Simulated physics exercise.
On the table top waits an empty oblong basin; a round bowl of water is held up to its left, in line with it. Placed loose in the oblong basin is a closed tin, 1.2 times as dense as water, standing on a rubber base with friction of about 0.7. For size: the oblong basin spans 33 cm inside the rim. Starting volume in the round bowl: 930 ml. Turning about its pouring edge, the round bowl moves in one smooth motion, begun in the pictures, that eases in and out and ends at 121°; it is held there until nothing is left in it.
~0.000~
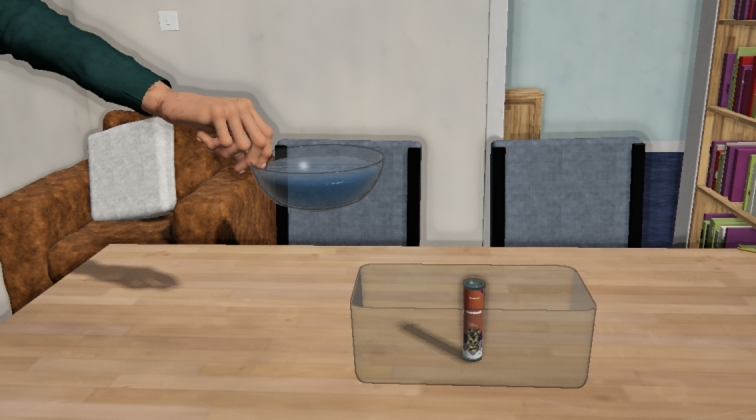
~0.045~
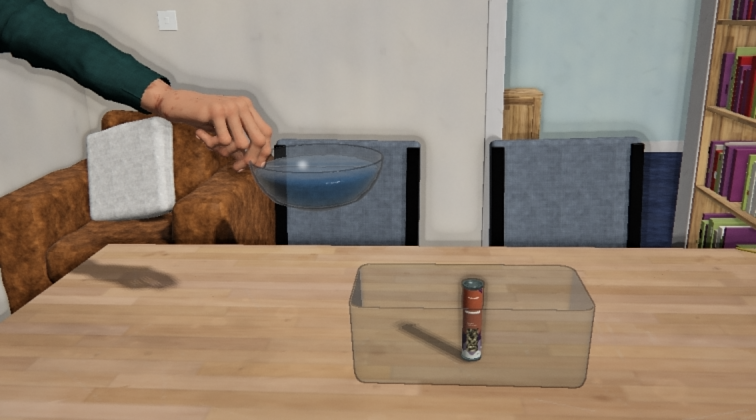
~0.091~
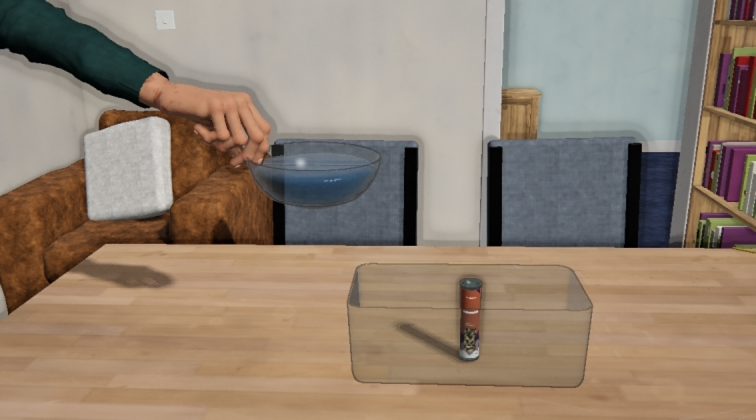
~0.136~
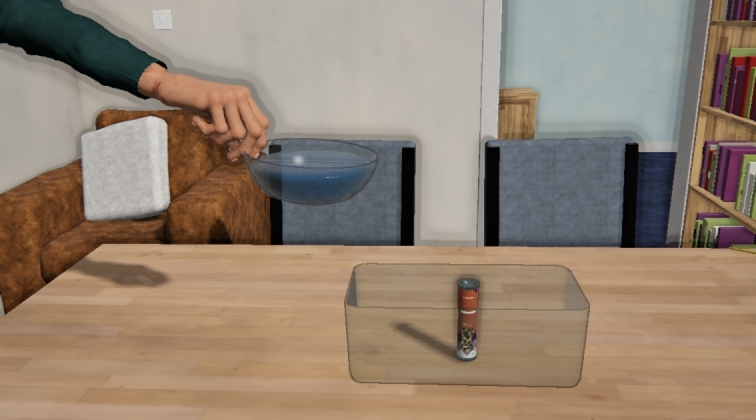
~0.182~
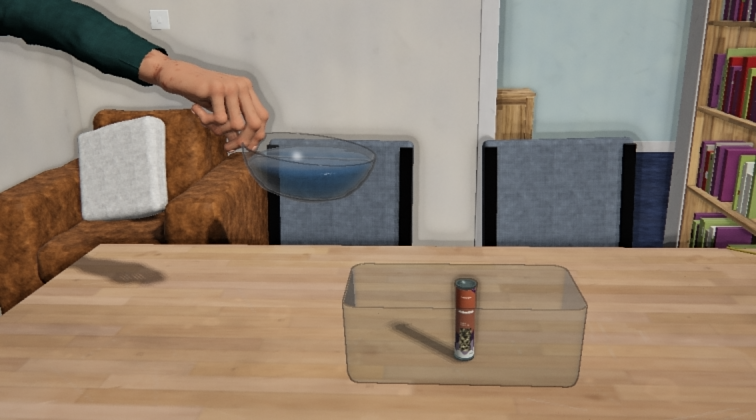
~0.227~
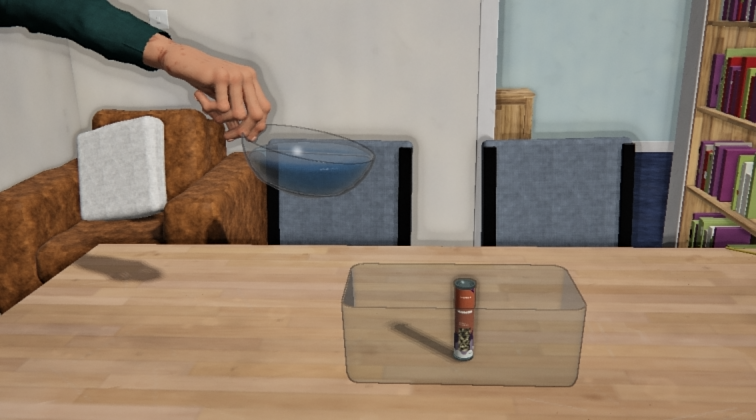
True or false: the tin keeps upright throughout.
True.
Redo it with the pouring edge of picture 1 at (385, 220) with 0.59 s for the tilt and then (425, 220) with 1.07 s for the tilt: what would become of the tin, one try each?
Run one: It tumbles. Run two: It does not tip.
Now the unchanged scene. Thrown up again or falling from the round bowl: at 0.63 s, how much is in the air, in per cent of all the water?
Near 62 per cent of it all.
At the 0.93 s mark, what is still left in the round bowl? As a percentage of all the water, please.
Roughly 0 percent remains.
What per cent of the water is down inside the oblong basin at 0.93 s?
Reading: Approx. 92 %.
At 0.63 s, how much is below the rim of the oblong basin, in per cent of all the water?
I'd put it near 12 percent.
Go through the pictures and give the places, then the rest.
It leans 0°; its right rim is at (384, 159); the water meets the walls at (258, 167) and (381, 167); the oblong basin's rim runs from (356, 285) to (585, 288); the tin's top is at (474, 287), in the first picture.
It leans 1°; its right rim is at (383, 159); the water meets the walls at (257, 166) and (380, 166), in the second picture.
It leans 2°; its right rim is at (381, 159); the water meets the walls at (255, 164) and (378, 165), in the third picture.
It leans 5°; its right rim is at (378, 159); the water meets the walls at (252, 160) and (375, 163), in the fourth picture.
It leans 8°; its right rim is at (376, 159); the water meets the walls at (250, 156) and (374, 159), in the fifth picture.
It leans 13°; its right rim is at (375, 159); the water meets the walls at (251, 150) and (373, 155), in the sixth picture.
By 0.63 s the tilt is 77° and 27 per cent is still to pour; the tin stands where it began.
By 0.93 s the tilt is 116° and 0 per cent is still to pour; the tin stands where it began.
By 1.23 s the tilt is 121° and 0 per cent is still to pour; the tin stands where it began.
By 1.57 s the tilt is 121° and 0 per cent is still to pour; the tin stands where it began.
At rest the tin stands where it began.
